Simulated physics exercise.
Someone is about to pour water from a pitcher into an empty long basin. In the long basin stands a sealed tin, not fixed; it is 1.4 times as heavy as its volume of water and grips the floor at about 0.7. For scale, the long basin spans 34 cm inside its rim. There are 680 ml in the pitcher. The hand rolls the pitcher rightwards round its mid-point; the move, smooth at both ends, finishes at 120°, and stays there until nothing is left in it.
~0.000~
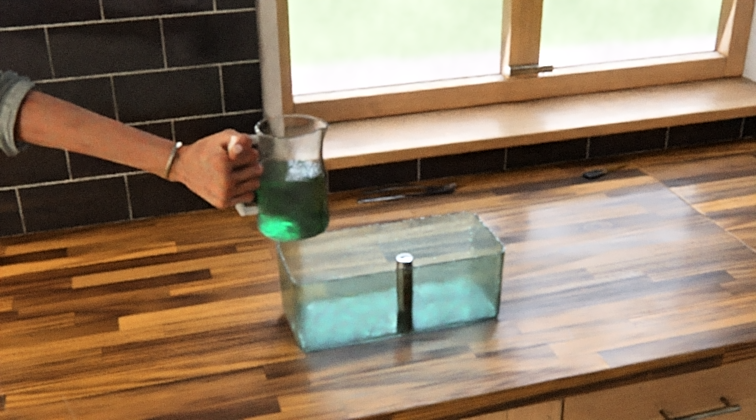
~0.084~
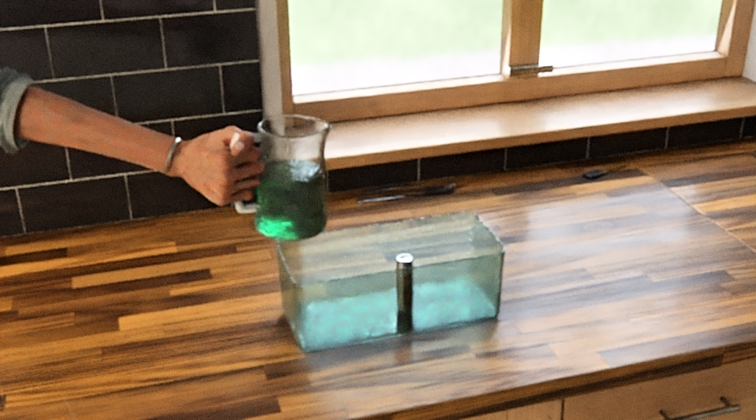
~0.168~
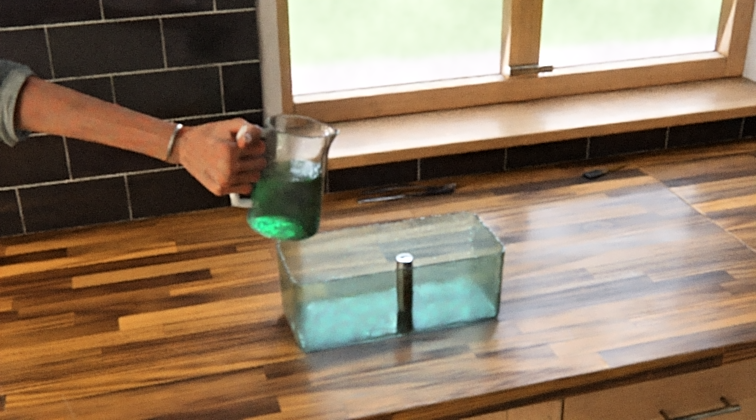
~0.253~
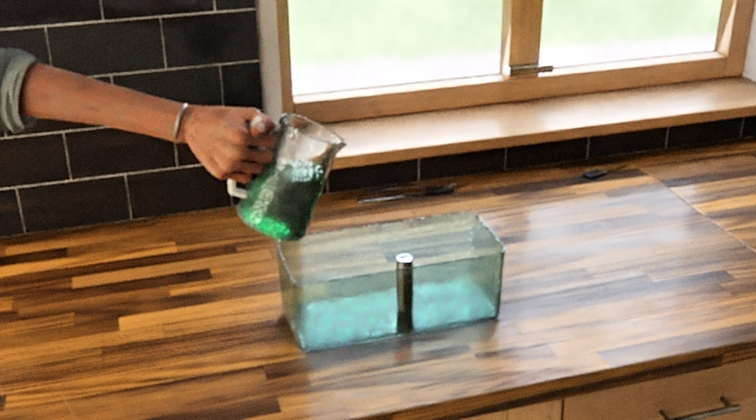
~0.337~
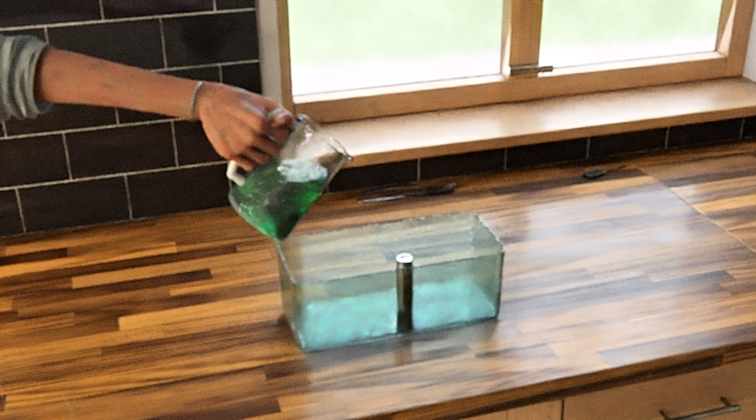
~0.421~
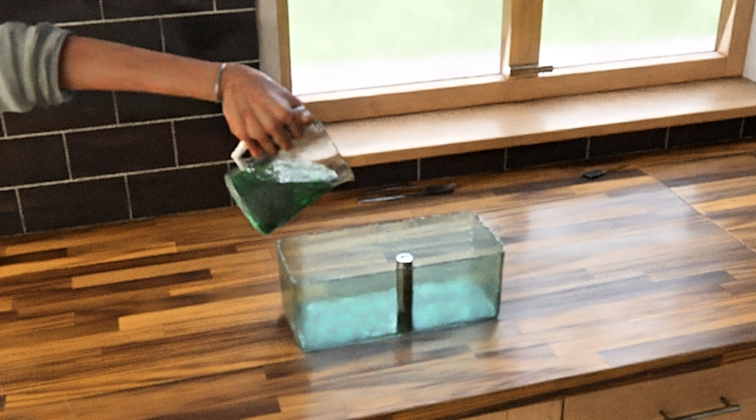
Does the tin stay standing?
It falls.
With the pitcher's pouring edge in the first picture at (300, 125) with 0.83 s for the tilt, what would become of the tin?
Then it stays up.
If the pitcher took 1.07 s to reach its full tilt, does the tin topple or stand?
The tin falls.
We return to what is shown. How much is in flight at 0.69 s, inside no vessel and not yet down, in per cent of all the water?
About 24 per cent.
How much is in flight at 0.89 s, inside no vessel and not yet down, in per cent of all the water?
About 12 per cent.
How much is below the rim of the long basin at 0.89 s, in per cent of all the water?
Some 74 per cent.
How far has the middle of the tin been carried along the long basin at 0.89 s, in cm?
Some 3 cm.
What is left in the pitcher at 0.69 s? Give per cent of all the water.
Some 62 per cent.
After 0.69 s the tilt is 112° and 62 per cent is still to pour; the tin stands where it began.
After 0.89 s the tilt is 120° and 13 per cent is still to pour; the tin stands 3 cm from where it began.
After 1.10 s the tilt is 120° and 1 per cent is still to pour; the tin leans 26°.
After 1.33 s the tilt is 120° and 0 per cent is still to pour; the tin lies on its side.
In the end the tin lies on its side.
